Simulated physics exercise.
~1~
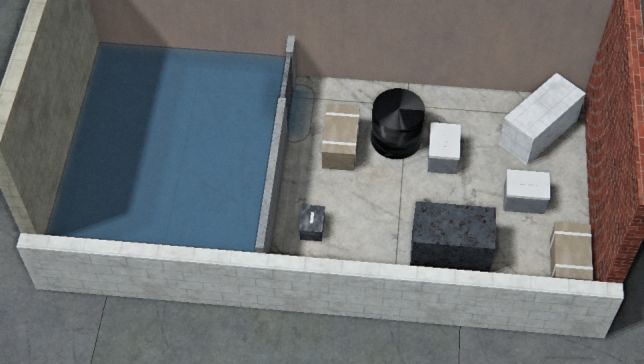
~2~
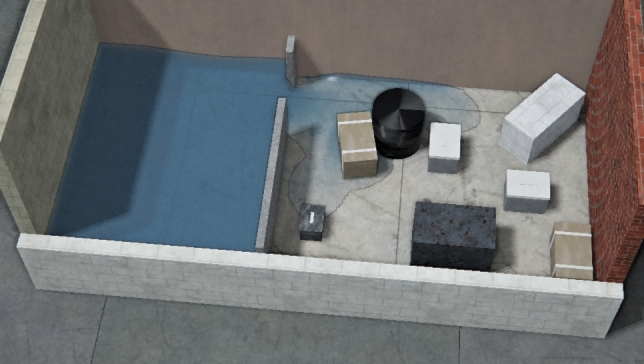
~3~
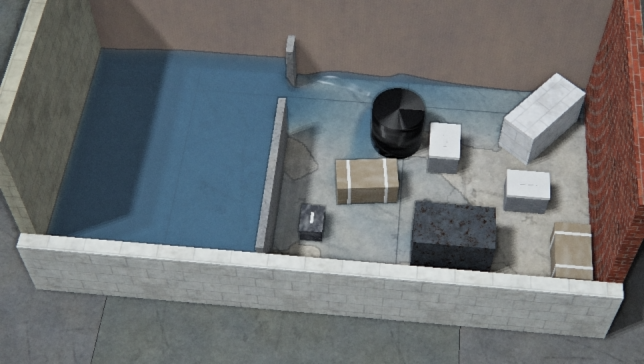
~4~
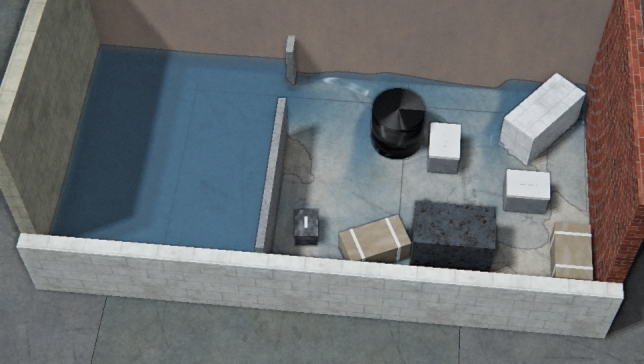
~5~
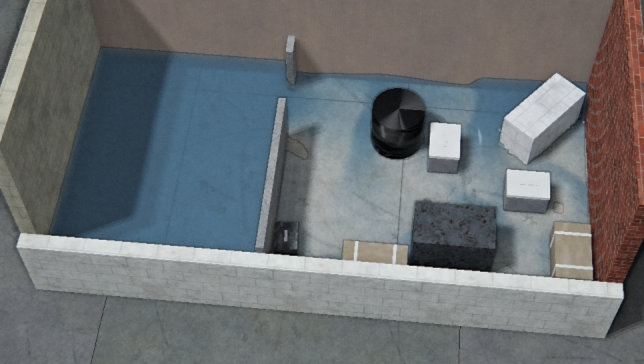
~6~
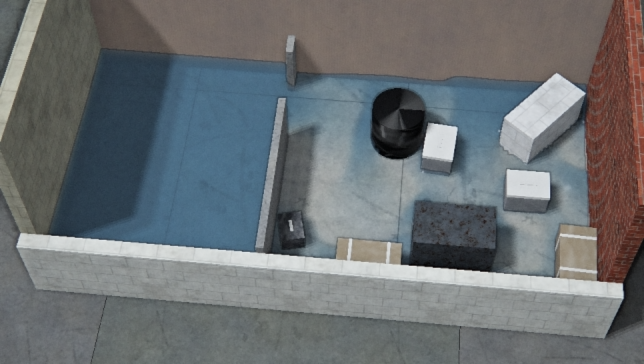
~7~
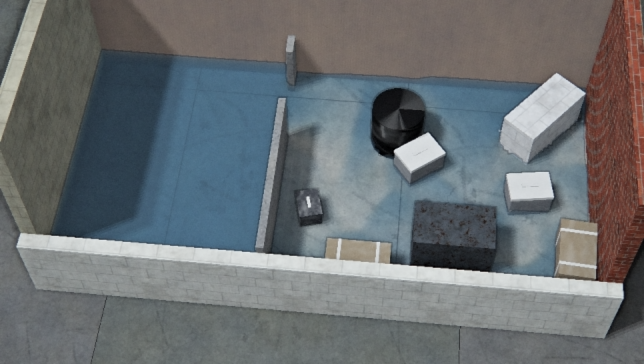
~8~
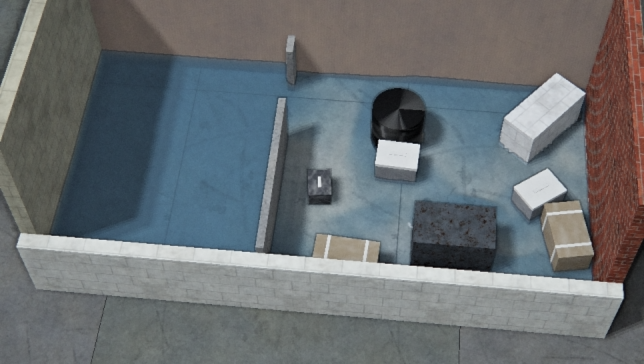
Water stands behind a grey partition on the left of a walled, flat-floored basement, seen from above by a still camera. On the dry side are tan boxes, white boxes, a small dark box, a large dark block and a black cylinder. A gap opens in the partition and water spreads rightward, turning the nearer tan box and pushing it to the front wall. The small dark box slides toward the partition, then drifts back up. Finally a white box rests before the cylinder, while the right-hand boxes have shifted and water covers the floor.
